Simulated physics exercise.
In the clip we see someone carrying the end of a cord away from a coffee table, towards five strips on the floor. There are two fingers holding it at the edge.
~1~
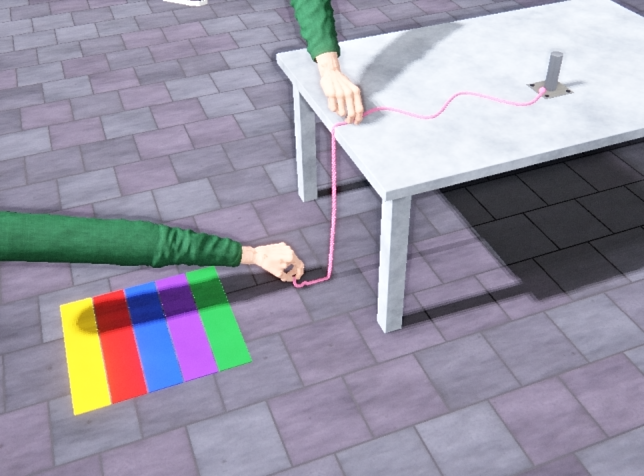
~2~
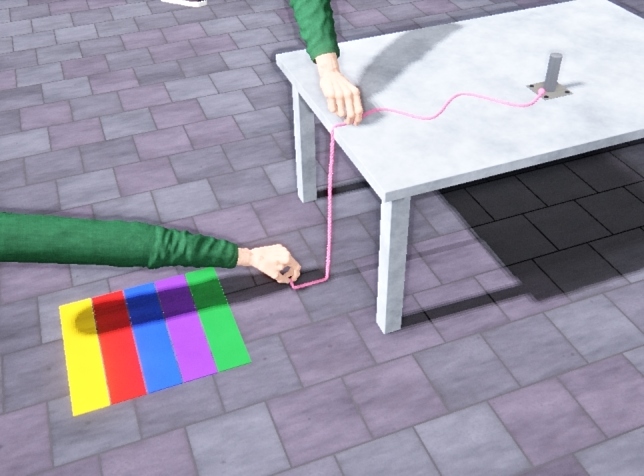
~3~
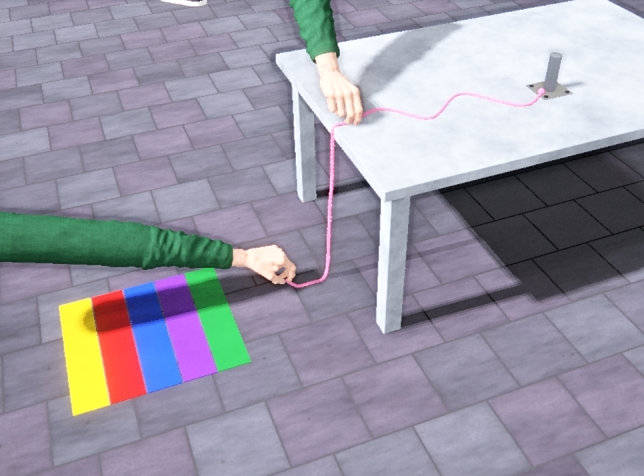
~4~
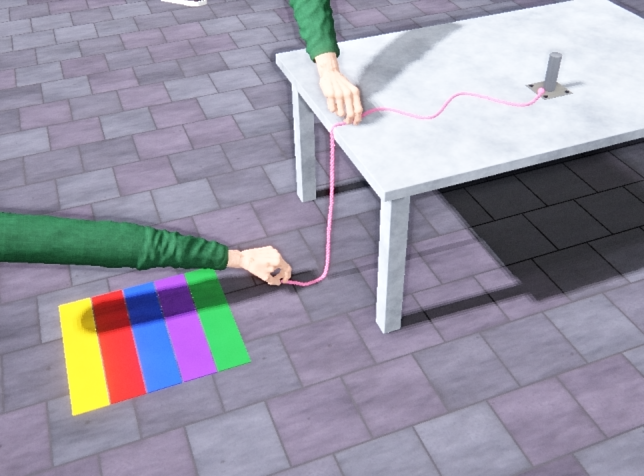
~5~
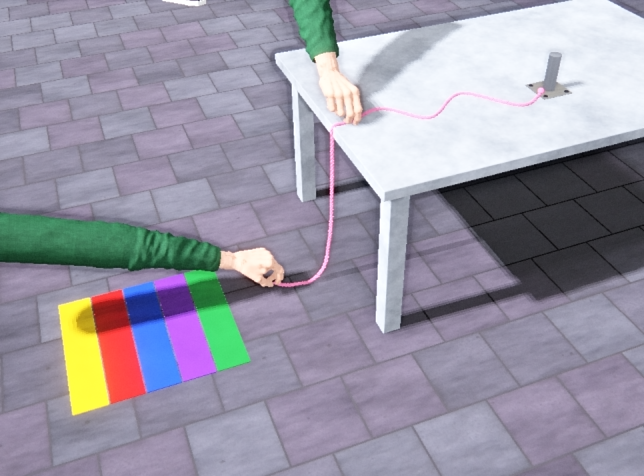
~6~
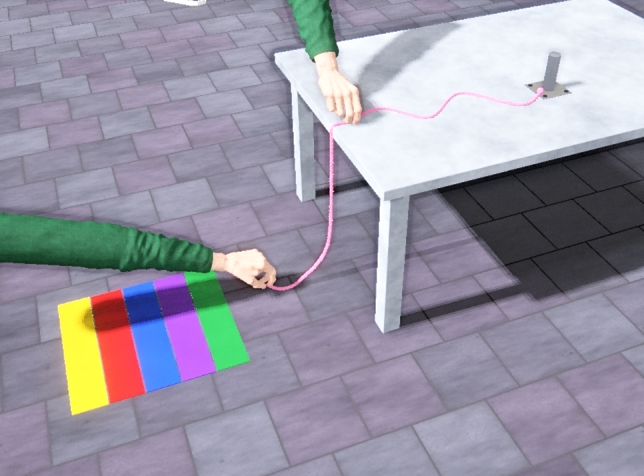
In this clip, one hand presses a pink cord at the edge of a pale table while another hand, near the ground, draws the cord's end slightly left, towards five coloured strips, and the hanging part begins to curve.
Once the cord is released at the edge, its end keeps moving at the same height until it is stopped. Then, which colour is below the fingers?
The red one is below them.
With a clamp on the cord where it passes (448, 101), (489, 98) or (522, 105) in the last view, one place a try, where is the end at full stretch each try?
About (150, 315), (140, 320) and (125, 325).
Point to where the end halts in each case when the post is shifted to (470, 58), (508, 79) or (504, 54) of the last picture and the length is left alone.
You'd find it around (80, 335), then (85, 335), and finally (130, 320).
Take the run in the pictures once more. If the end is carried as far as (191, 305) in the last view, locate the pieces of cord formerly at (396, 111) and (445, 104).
Result - first point (355, 124), second point (420, 111).
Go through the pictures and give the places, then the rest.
End (294, 278); green (229, 347); purple (195, 357); blue (161, 367); red (126, 377); yellow (89, 388), in the first frame.
End (291, 279); cord through (527, 105) (452, 99) (397, 112) (333, 135) (330, 201) (328, 261), in the second frame.
End (286, 280), in the third frame.
End (281, 281); cord through (526, 105) (452, 98) (397, 112) (333, 135) (332, 200) (328, 260), in the fourth frame.
End (274, 283), in the fifth frame.
End (267, 284); cord through (525, 105) (451, 98) (396, 111) (332, 134) (331, 199) (320, 261), in the sixth frame.
A little later, end near (191, 305); over purple.
Next, end near (145, 318); over blue.
When it is tight, end near (117, 325); over red. The red one.
